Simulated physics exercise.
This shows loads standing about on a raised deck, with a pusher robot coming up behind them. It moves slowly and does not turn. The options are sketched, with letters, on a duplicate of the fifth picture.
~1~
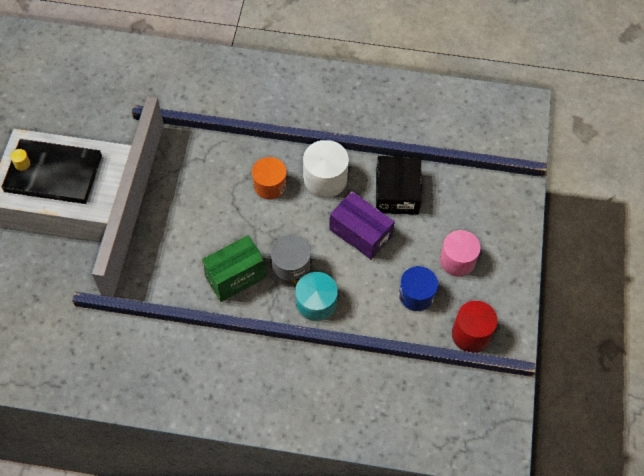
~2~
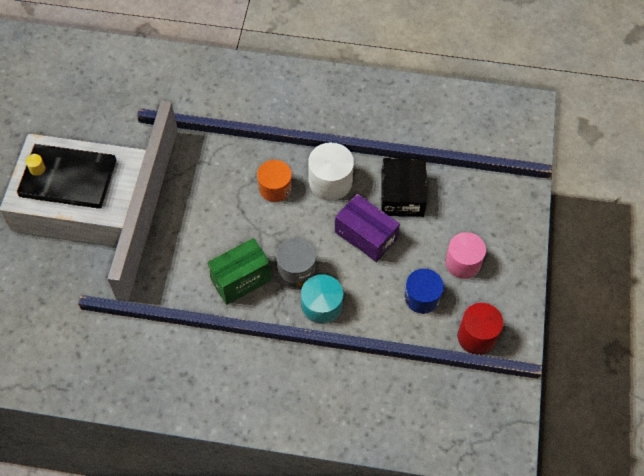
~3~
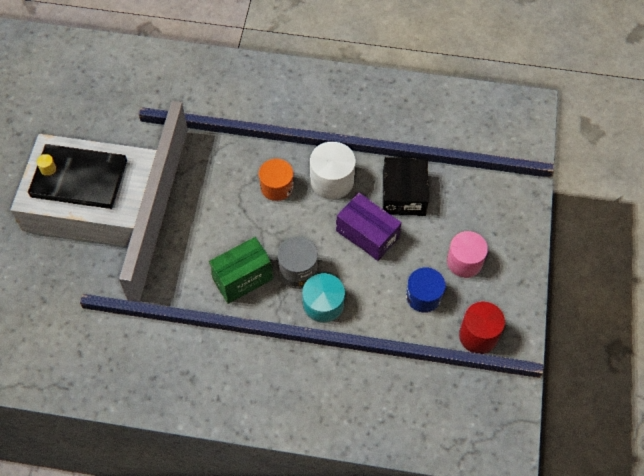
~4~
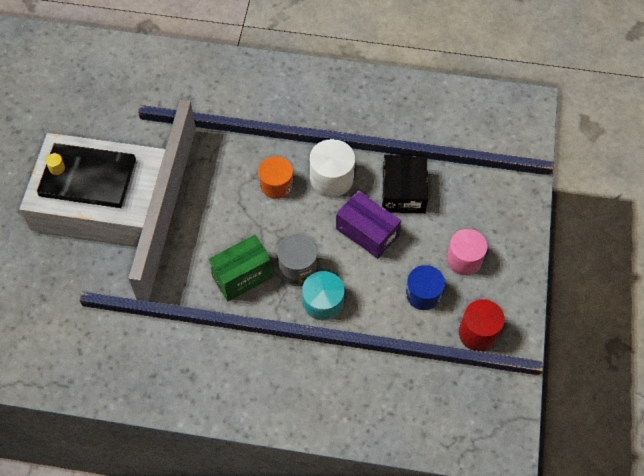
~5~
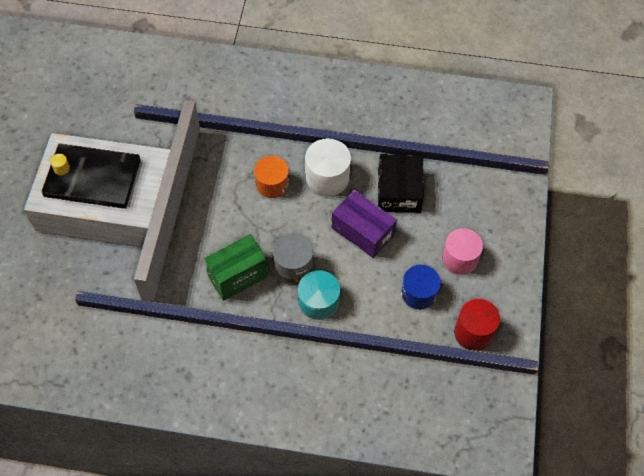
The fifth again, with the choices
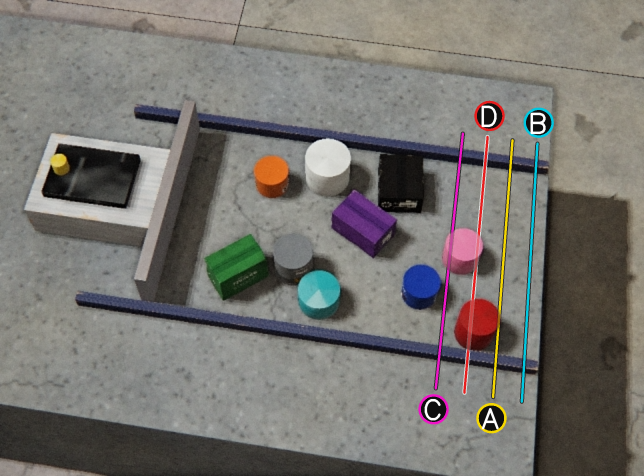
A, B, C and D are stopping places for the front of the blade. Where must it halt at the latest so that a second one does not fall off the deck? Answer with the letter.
C.
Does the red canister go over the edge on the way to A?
By then, yes.
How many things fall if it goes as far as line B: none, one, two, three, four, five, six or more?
In all, six or more.
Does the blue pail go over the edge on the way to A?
Yes.
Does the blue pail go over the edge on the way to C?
No.
On the marked copy, A at (503, 259); B at (530, 263); C at (450, 252); D at (477, 256).
Following C. Soon after the start, robot (199, 190); turquoise canister (334, 303); white canister (337, 167).
Later, robot (301, 205); black parcel (445, 189); turquoise canister (416, 321).
In the end, robot (380, 216); red canister (541, 330); pink canister (536, 275); none fallen.
As for the rest, A drops six; B drops ten; D drops two.
